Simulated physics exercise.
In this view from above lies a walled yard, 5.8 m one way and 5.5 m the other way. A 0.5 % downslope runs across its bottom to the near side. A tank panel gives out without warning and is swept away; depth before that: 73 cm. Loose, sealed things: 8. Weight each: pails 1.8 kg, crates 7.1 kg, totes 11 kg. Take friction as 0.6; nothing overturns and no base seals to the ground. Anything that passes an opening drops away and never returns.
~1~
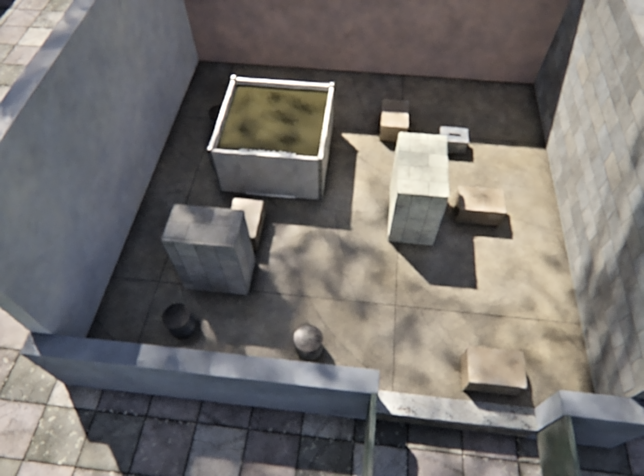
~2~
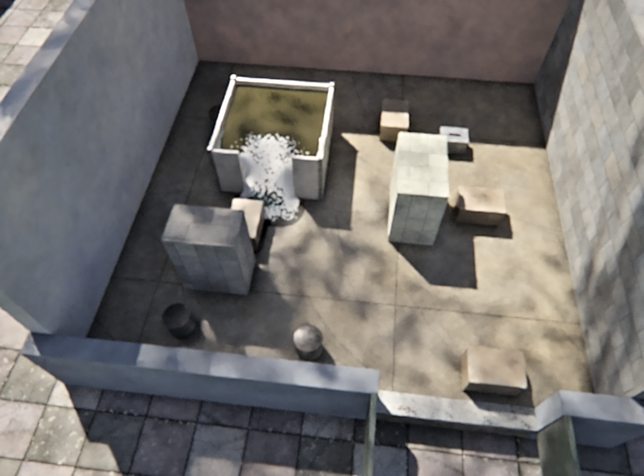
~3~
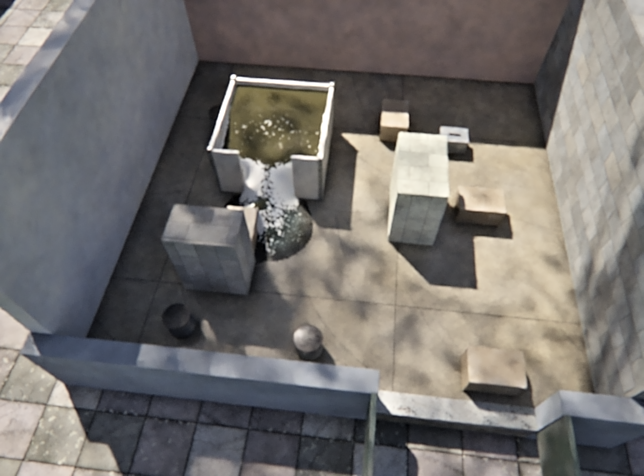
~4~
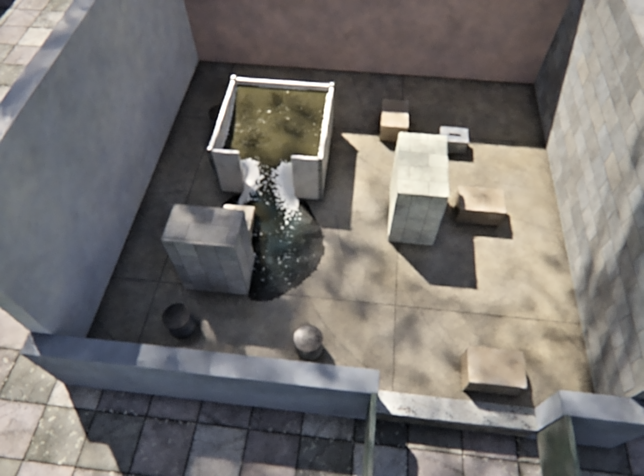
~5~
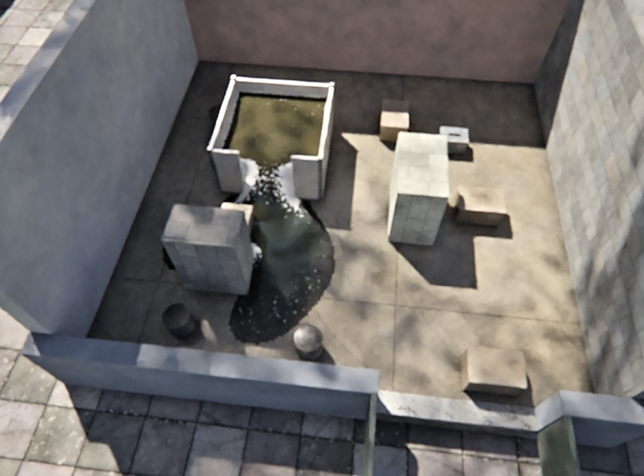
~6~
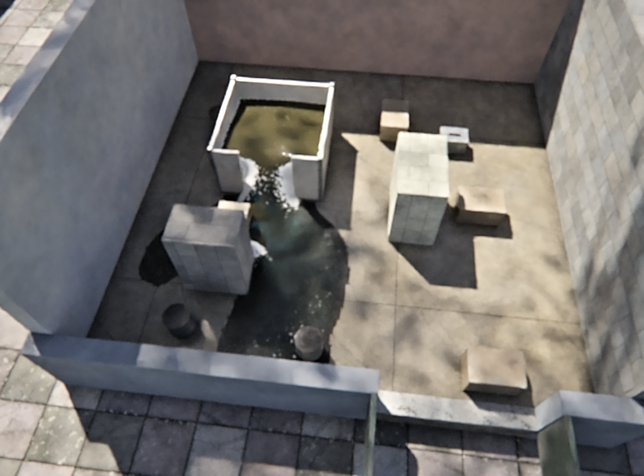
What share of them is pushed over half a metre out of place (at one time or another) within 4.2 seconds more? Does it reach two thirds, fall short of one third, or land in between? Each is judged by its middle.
It lands in between one and two thirds.
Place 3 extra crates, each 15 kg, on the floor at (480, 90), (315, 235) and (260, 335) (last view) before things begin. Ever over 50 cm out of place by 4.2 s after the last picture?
First falls shy, second exceeds it, third exceeds it.
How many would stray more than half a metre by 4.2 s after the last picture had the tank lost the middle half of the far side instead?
2.
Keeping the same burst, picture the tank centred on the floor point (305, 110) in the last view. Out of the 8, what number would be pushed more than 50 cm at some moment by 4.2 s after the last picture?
Result: 4 of them.
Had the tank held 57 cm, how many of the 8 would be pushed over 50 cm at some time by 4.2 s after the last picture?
Count: 4.
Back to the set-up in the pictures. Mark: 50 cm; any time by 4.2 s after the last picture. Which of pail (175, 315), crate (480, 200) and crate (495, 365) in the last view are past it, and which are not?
Taking them in turn, the answers are greater, smaller and greater.
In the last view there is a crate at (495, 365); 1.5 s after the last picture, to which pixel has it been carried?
Roughly at (540, 367).
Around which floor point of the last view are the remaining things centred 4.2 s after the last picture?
Somewhere near (347, 182).
Then, 0.4 s after the last picture 0 of 8 are over 50 cm from their spots; 2 afloat.
Then, 1.5 s after the last picture 2 of 8 are over 50 cm from their spots; 0 afloat.
Then, 2.8 s after the last picture 3 of 8 are over 50 cm from their spots; 3 afloat.
Then, 4.2 s after the last picture 5 of 8 are over 50 cm from their spots, and 5 have been at some point; 3 afloat.
